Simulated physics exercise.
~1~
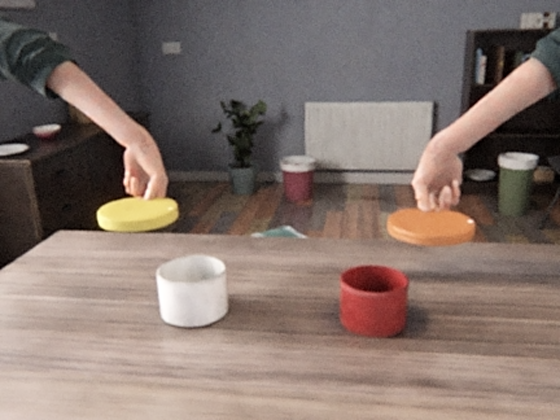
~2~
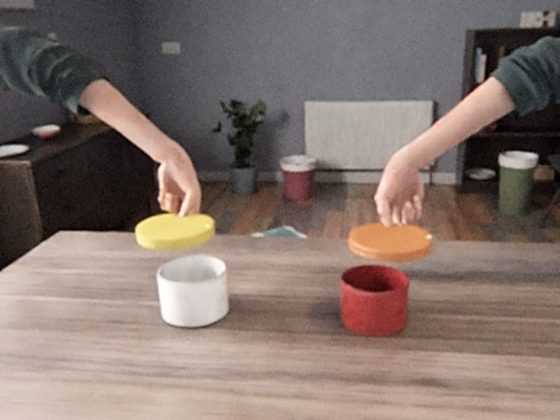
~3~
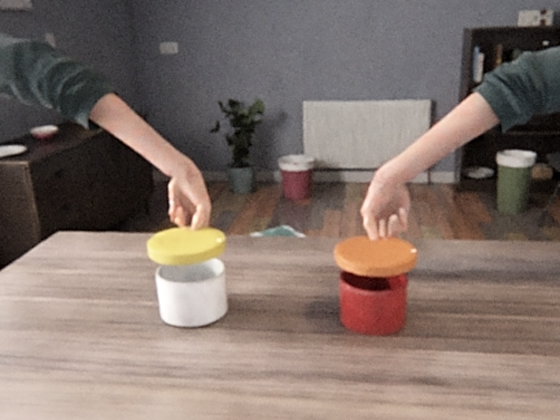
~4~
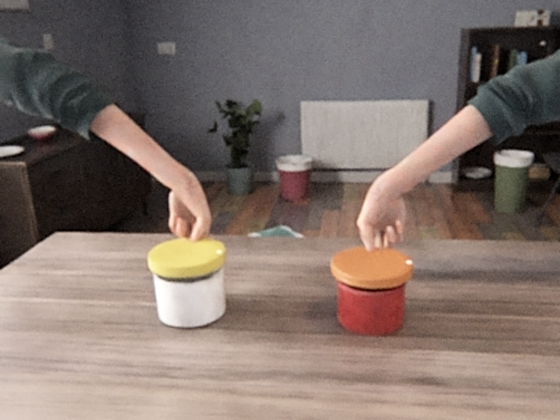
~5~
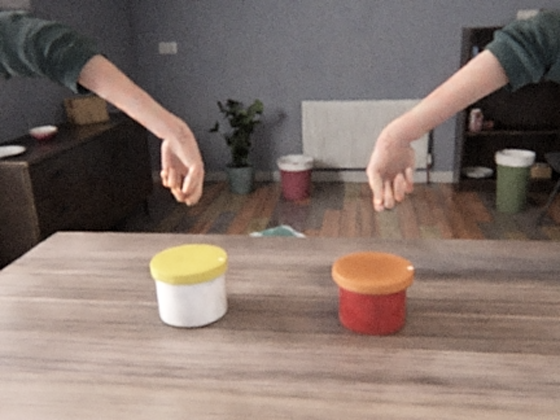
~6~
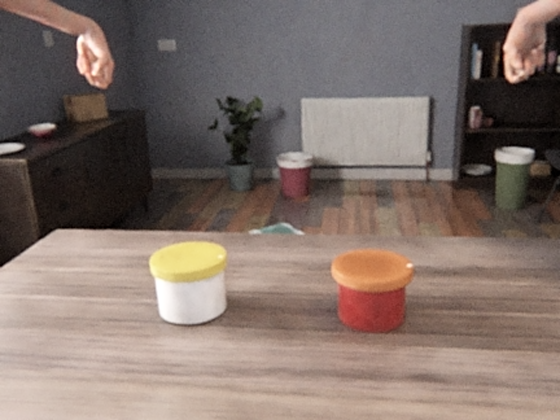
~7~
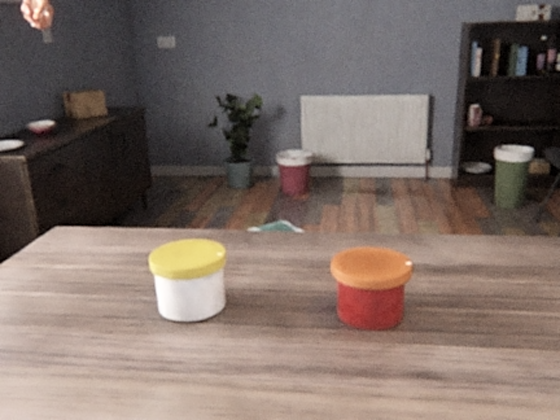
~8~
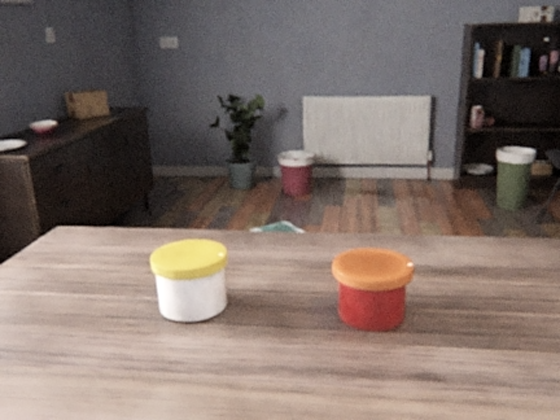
Two bare hands in dark green sleeves reach in from opposite sides, each holding a round lid above an open pot on a wooden table. The slightly swaying view faces a grey-walled room with a white radiator, a leafy plant and dark shelves. The yellow lid moves right and down toward the white pot on the left, while the orange one moves left and down toward the red pot. Both lids settle over the openings, and the hands let go, lift away and leave. The two pots stay put, each still covered by its lid.
